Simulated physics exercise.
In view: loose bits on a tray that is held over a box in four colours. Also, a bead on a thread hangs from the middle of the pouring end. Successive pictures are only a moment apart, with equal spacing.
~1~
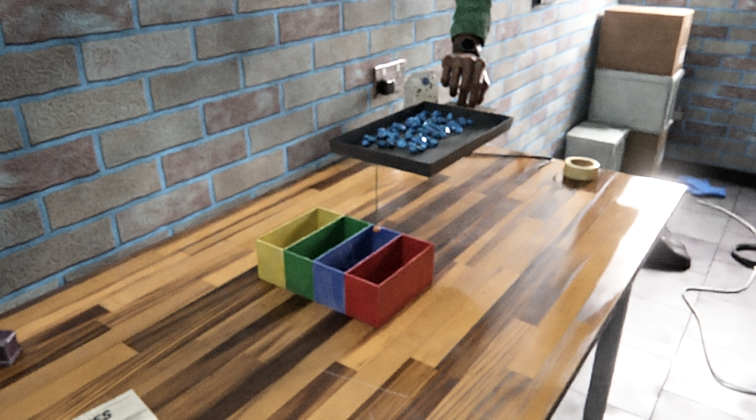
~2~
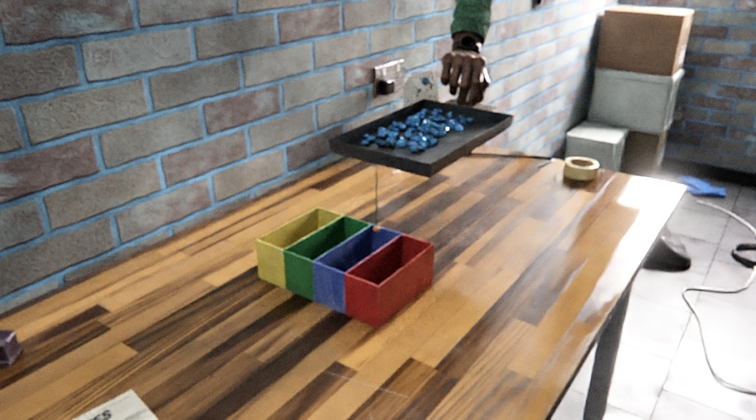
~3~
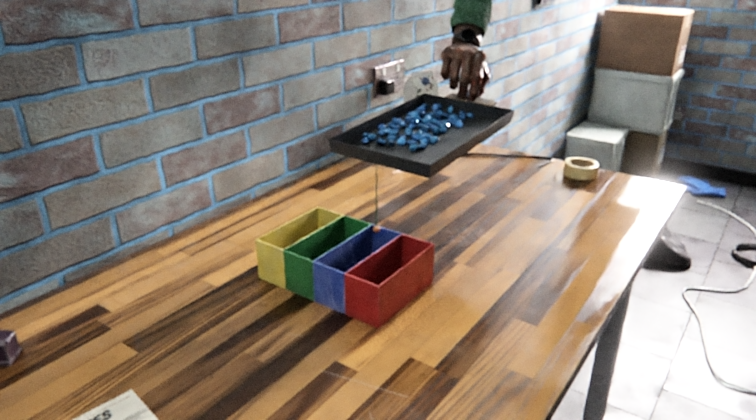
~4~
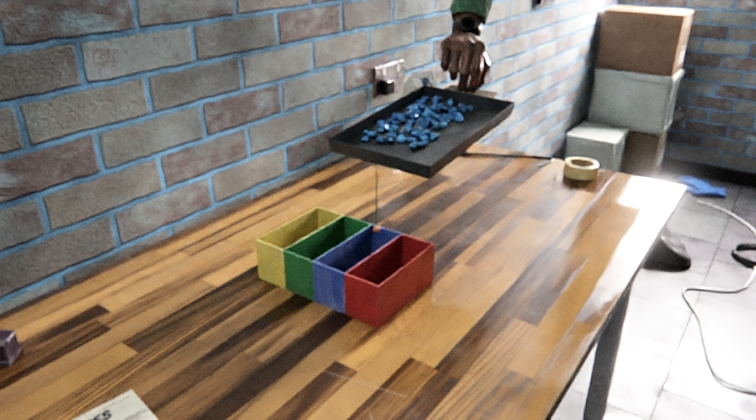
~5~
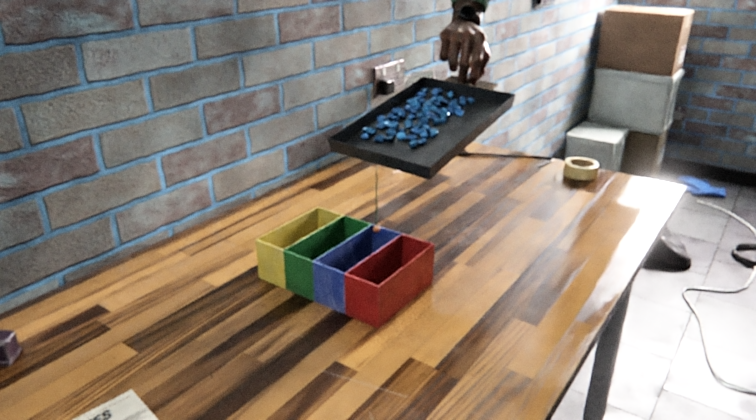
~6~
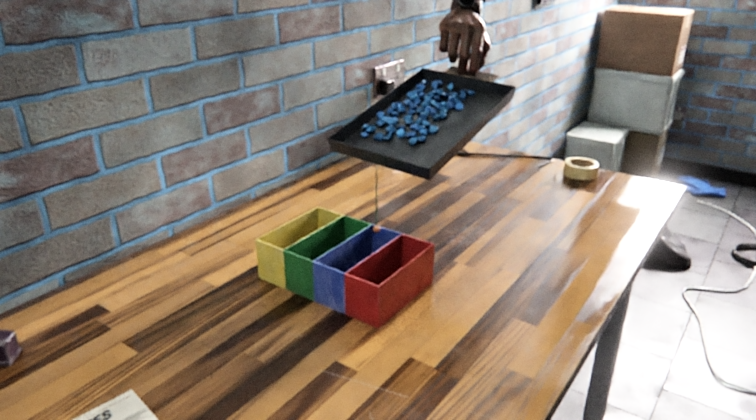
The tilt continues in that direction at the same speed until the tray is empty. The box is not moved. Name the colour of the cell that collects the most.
Red.
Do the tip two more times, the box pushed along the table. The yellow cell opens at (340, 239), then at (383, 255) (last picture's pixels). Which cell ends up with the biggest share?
The blue one first, that yellow cell second.
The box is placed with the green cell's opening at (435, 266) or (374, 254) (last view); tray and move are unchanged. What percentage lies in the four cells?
In order: 60 percent, then 100 percent.
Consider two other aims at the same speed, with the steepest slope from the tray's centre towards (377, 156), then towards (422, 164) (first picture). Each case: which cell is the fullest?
Green first, the cell in red second.
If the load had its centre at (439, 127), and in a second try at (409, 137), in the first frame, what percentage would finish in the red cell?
About 40 % and 50 %.
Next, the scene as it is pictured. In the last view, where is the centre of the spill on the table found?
(435, 319), roughly.
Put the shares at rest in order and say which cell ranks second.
It's the cell in blue.
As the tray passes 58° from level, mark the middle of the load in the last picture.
I'd put the middle close to (397, 156).
Soon after the last picture, tray tipped steeply; nearly all on the tray; a small part falling or outside the box.
A little later, tray tipped right over; most on the tray; a small part in the red cell; a small part in the blue cell; a small part falling or outside the box.
Later still, tray tipped past a quarter turn; about half in the red cell; about a third in the blue cell; a stray few in the green cell; about a quarter falling or outside the box.
At rest, tray tipped past a quarter turn; about half in the red cell; about a third in the blue cell; a stray few in the green cell; none in the yellow cell; about a quarter outside the box.
